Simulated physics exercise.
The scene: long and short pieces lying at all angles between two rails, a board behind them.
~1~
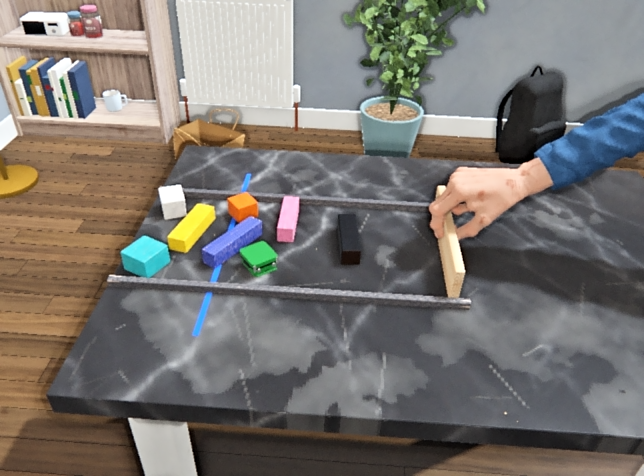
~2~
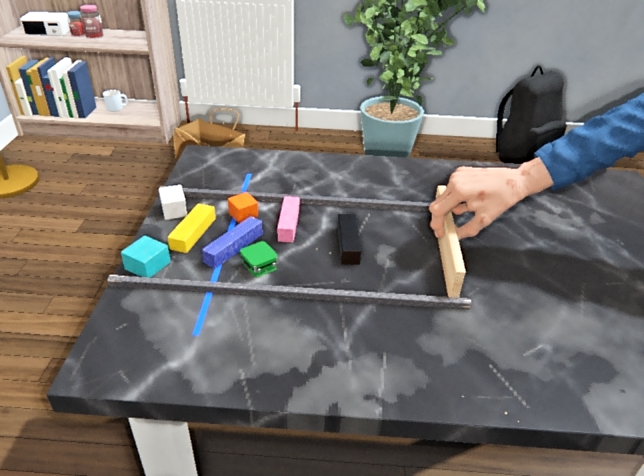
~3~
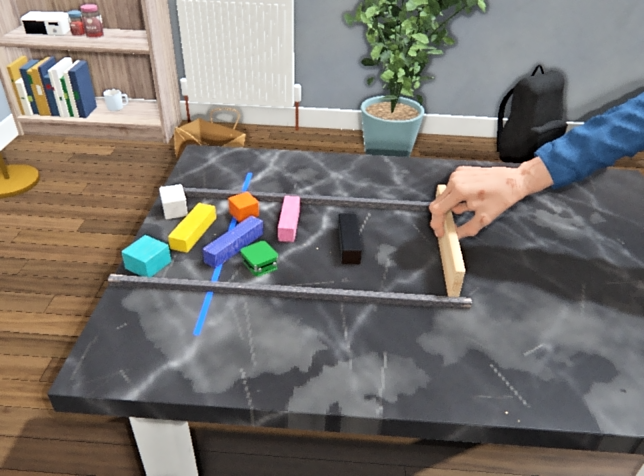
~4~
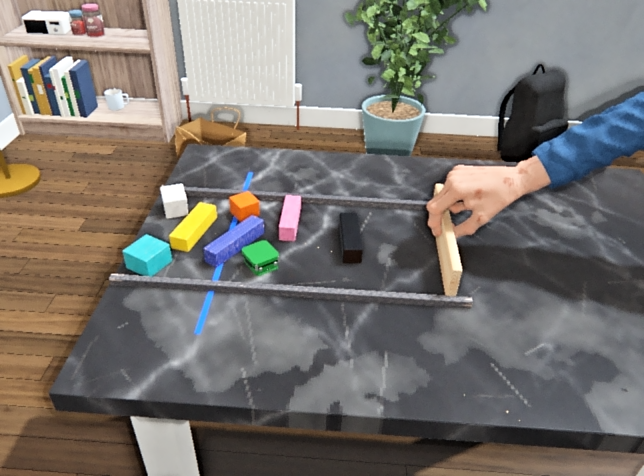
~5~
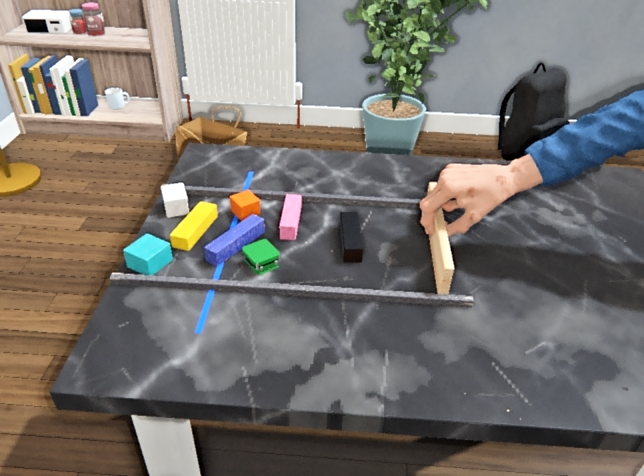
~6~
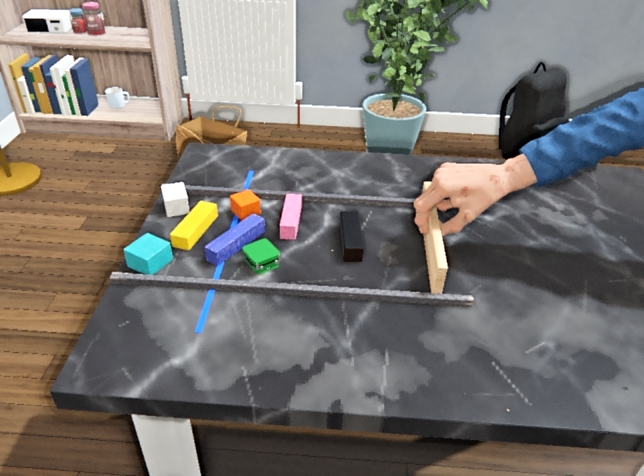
A hand holds a wooden board upright, then slides it slightly left toward the colored blocks.
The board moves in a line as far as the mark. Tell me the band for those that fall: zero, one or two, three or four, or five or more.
Here the number that fall off is zero.
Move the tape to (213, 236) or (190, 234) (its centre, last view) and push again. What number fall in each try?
Down on the floor: 0 and 3.
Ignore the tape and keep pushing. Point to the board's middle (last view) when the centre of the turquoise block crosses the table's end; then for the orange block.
About (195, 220), and (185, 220) for the other.
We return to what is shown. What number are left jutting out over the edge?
It comes to 1.
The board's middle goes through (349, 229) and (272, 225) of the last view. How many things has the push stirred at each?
By then 1, and 5.
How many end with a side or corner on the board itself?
The number is 2.
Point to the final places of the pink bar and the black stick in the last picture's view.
About (211, 211), and the other about (222, 227).
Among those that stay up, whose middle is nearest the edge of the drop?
That is the white block.
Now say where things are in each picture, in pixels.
The first picture shows white block (173, 202); turquoise block (146, 257); yellow bar (192, 227); board (447, 239); tape (227, 240).
The second picture shows turquoise block (146, 257); pink bar (289, 219).
The third picture shows yellow bar (193, 227); board (447, 238).
The fourth picture shows white block (175, 201); black stick (350, 237).
The fifth picture shows turquoise block (149, 255); orange block (245, 206).
The sixth picture shows white block (175, 200); turquoise block (149, 254); yellow bar (195, 225); board (432, 235); tape (230, 237).
Soon after, none off yet; white block at rest near (175, 200); turquoise block at rest near (149, 254); yellow bar at rest near (195, 225).
At rest, the number that fall off is zero.
